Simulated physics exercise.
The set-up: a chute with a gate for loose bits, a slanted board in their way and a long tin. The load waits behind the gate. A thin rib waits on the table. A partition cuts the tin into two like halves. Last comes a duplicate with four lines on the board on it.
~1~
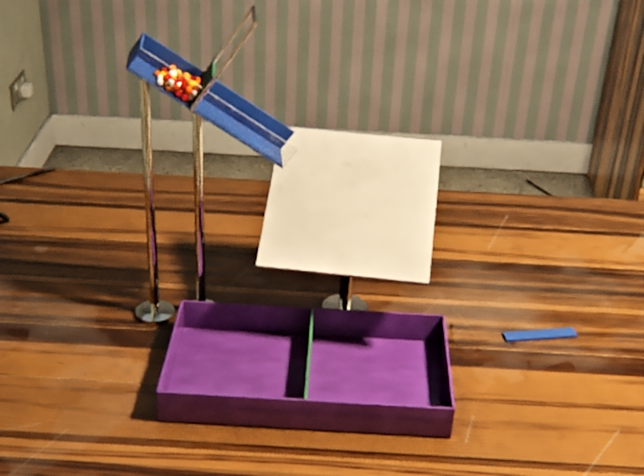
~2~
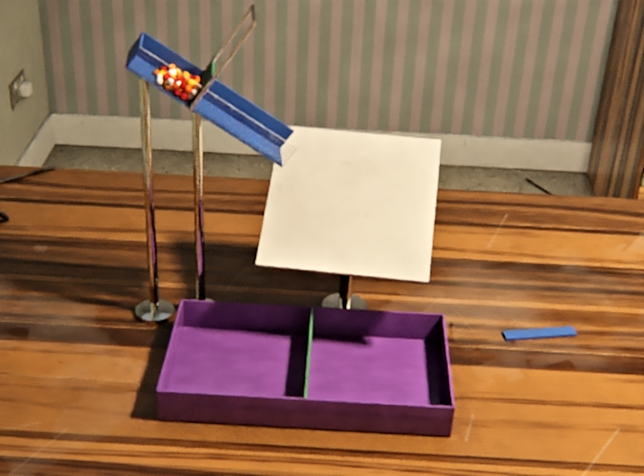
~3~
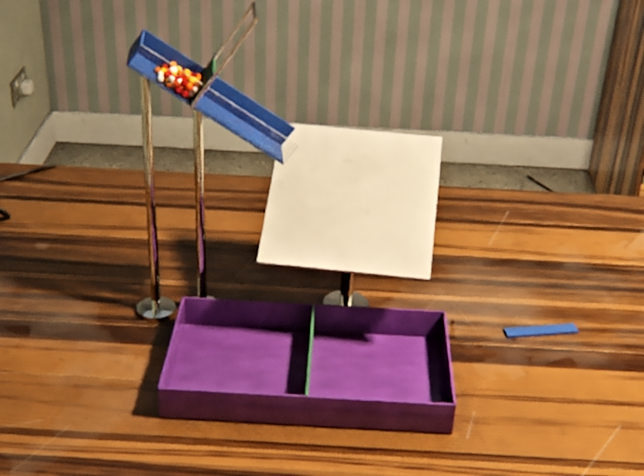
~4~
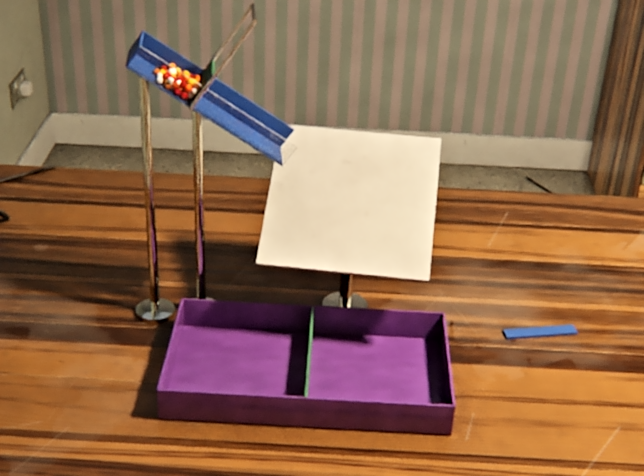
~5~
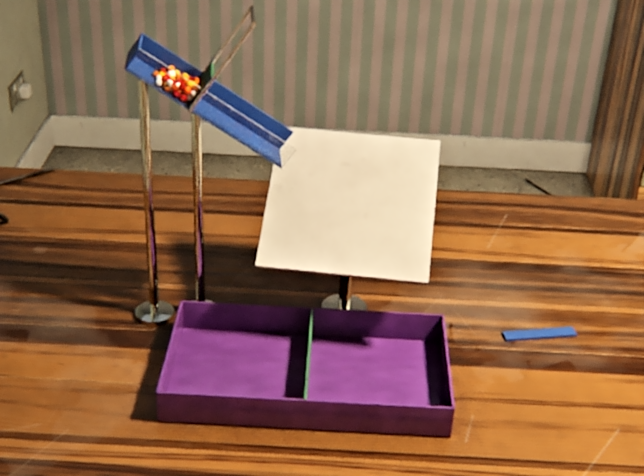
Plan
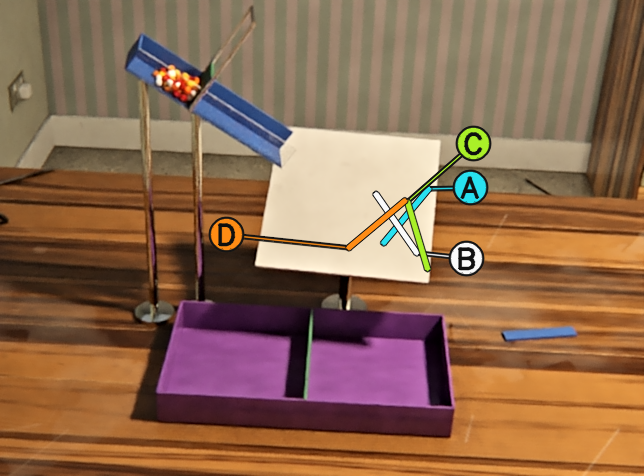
A purple tin sits still on a table below beads in a blue chute.
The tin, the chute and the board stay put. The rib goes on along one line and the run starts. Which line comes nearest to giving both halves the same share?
Choose D.
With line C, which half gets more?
More lands on the right.
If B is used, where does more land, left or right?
The right half.
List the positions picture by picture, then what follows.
The first picture shows load behind the gate at (180, 82), round plastic beads; lip of the chute at (281, 159), sloping gently.
The second picture shows middle of the board at (351, 200), tilted fairly steeply; middle of its low edge at (341, 273); of its high edge at (360, 133).
The third picture shows front corners of the tin at (159, 388) and (455, 404); front end of its middle wall at (307, 396); gate still shut at (211, 71).
The fourth picture shows middle of the load at (180, 80); lip at (281, 156).
The fifth picture shows middle of the load at (179, 83); lip at (280, 159).
On the marked copy, line A from (428, 188) to (383, 242); line B from (376, 194) to (416, 252); line C from (407, 201) to (427, 268); line D from (404, 200) to (348, 247).
For line A, of what is caught, a small part in the left half, nearly all in the right.
For line B, of what is caught, a small part in the left half, nearly all in the right.
For line C, of what is caught, a small part in the left half, nearly all in the right.
For line D, of what is caught, about two thirds in the left half, about a third in the right.
